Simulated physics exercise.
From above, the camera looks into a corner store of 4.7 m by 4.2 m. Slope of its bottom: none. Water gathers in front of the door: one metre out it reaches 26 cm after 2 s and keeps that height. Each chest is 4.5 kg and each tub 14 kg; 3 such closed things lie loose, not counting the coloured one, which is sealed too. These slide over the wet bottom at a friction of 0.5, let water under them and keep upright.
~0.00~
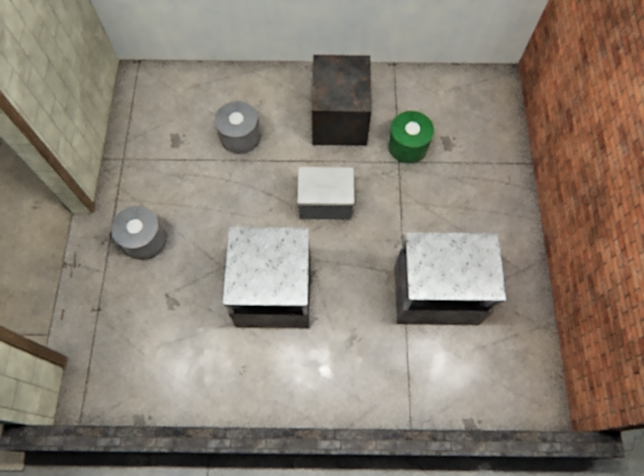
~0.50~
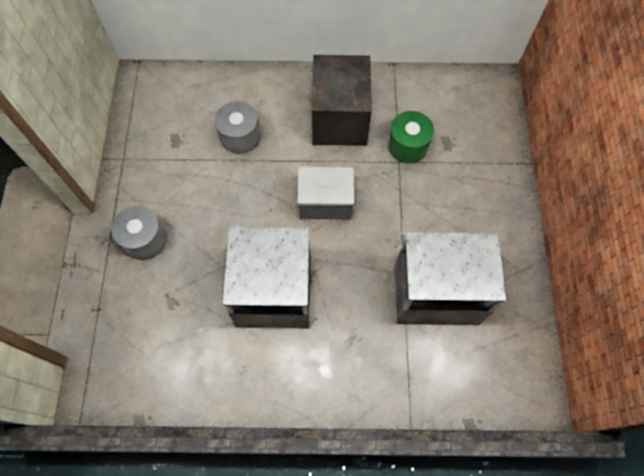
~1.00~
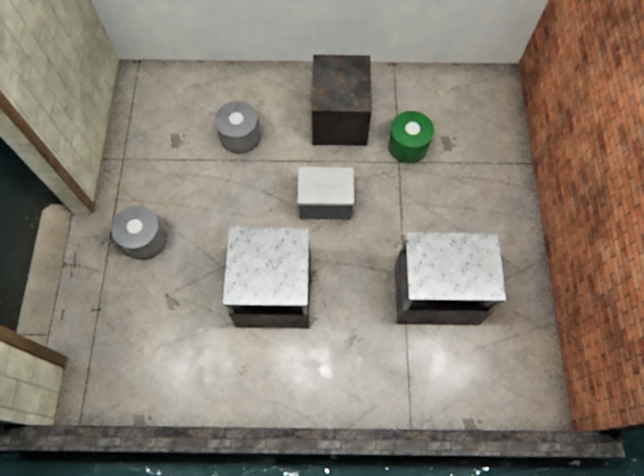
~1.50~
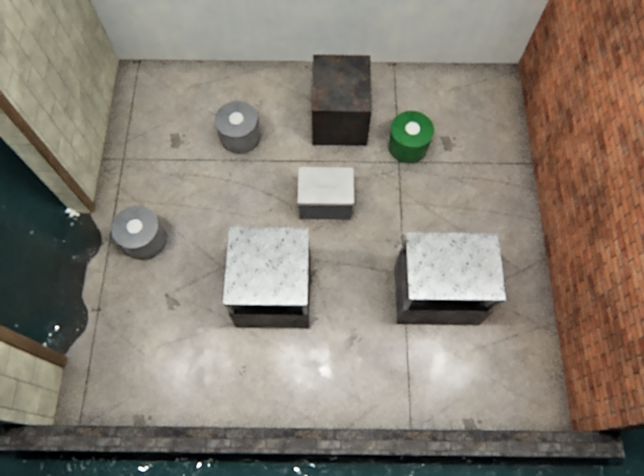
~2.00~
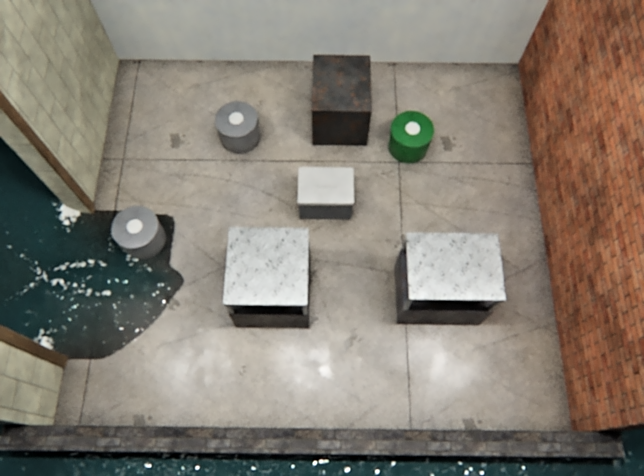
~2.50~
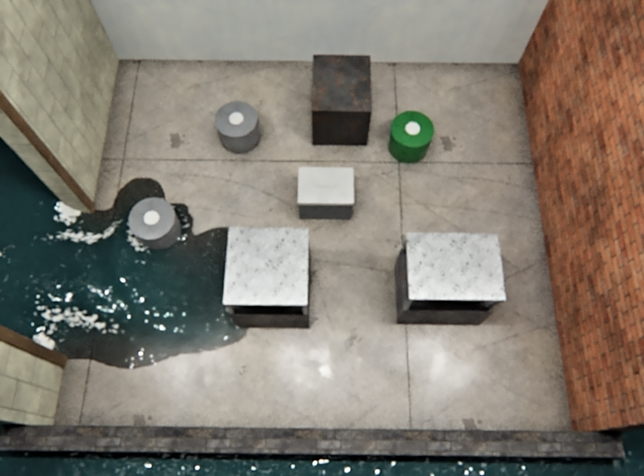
Dark water gathers outside the opening on the left of a small room seen from above, then spreads in across the concrete floor. It surrounds the nearest gray tub, nudges it slightly right, and reaches a marble-topped chest, while the green tub and other objects stay still.
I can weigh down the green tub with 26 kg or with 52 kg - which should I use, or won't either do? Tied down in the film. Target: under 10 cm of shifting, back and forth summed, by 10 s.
Go with the heavier one.
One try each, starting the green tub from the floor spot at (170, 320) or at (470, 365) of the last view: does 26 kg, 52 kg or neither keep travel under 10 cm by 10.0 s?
The first try gives success with heavier only; the second gives success with heavier only.
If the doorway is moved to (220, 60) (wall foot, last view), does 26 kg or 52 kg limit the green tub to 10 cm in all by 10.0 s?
Lab note: Lower mass sufficient.
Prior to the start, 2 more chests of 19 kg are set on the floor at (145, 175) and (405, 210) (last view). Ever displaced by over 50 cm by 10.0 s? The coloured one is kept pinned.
Taking them in order, the first is inside the line and the second is beyond the line.
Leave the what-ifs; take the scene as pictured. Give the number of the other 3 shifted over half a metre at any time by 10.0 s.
The total is 2.
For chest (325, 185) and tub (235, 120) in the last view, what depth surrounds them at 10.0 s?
Depth approx. 18 cm / 8 cm.
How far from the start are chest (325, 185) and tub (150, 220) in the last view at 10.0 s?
In that order: 150 cm, 200 cm.
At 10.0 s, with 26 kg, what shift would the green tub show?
About 60 cm.
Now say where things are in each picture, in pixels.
The first picture shows the green tub at (413, 129) rests on the ground; water covers 0.0 m2; 0 of 4 have shifted.
The second picture shows the green tub at (413, 129), on the bottom; 0.0 m2 under water; 0 of 4 have shifted.
The third picture shows the green tub at (413, 129), on the bottom; 0.0 m2 under water; 0 of 4 have shifted.
The fourth picture shows the green tub at (413, 129), on the bottom; 0.1 m2 under water; 0 of 4 have shifted.
The fifth picture shows the green tub at (413, 129), on the bottom; 1.0 m2 under water; 0 of 4 have shifted.
The sixth picture shows the green tub at (413, 129) rests on the ground; 2.2 m2 under water; 1 of 4 have shifted.
After 3.5 s the green tub would be 0 cm from its start with 26 kg and 0 cm from its start with 52 kg; 0 cm of water round it then.
After 4.5 s the green tub would be 0 cm from its start with 26 kg and 0 cm from its start with 52 kg; 5 cm of water round it then.
After 7.0 s the green tub would be 0 cm from its start with 26 kg and 0 cm from its start with 52 kg; 4 cm of water round it then.
After 10.0 s the green tub would be 65 cm from its start with 26 kg and 0 cm from its start with 52 kg; 16 cm of water round it then.
